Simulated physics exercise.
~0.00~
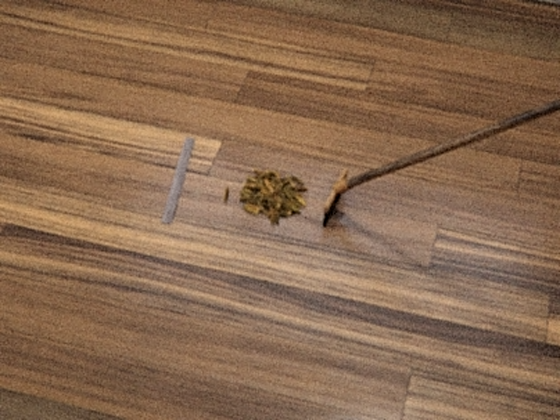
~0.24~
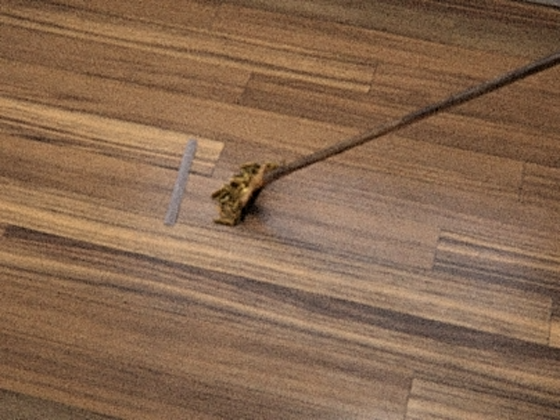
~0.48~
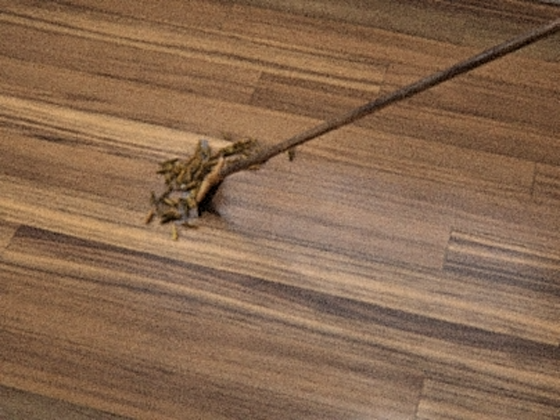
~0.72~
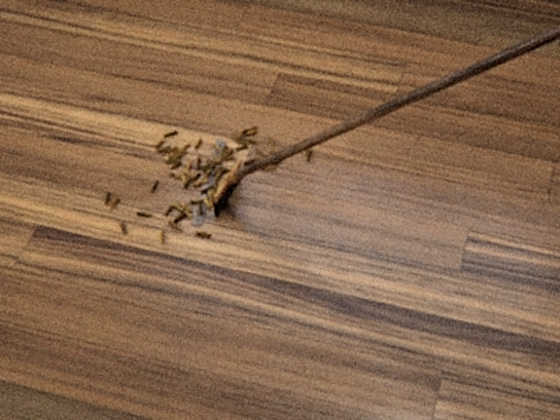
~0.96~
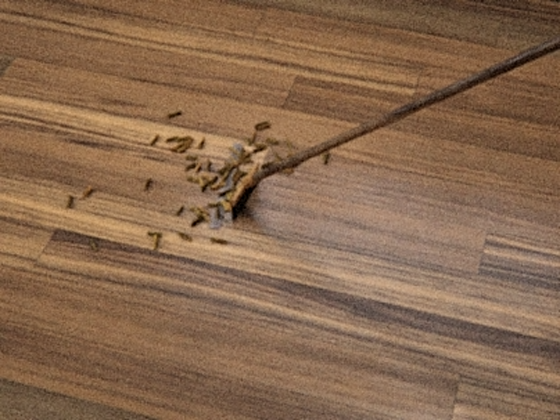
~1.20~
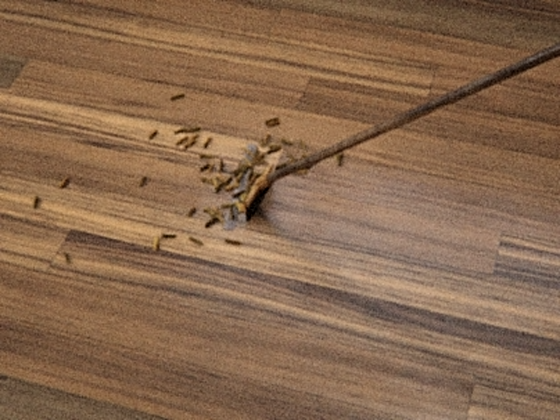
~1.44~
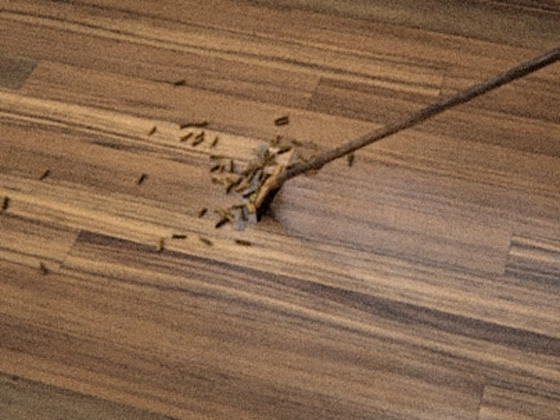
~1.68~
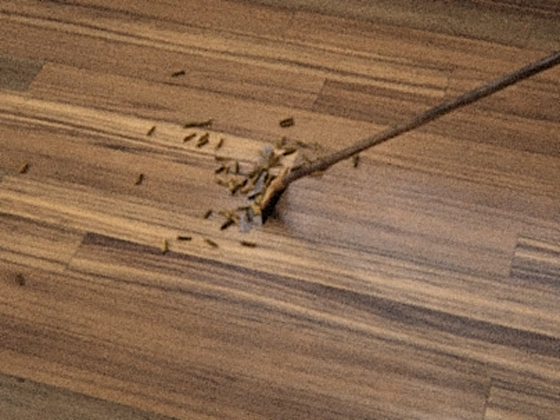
A long-handled squeegee pushing a pile of dry pasta left into a strip on a wooden floor, scattering pieces and stopping.
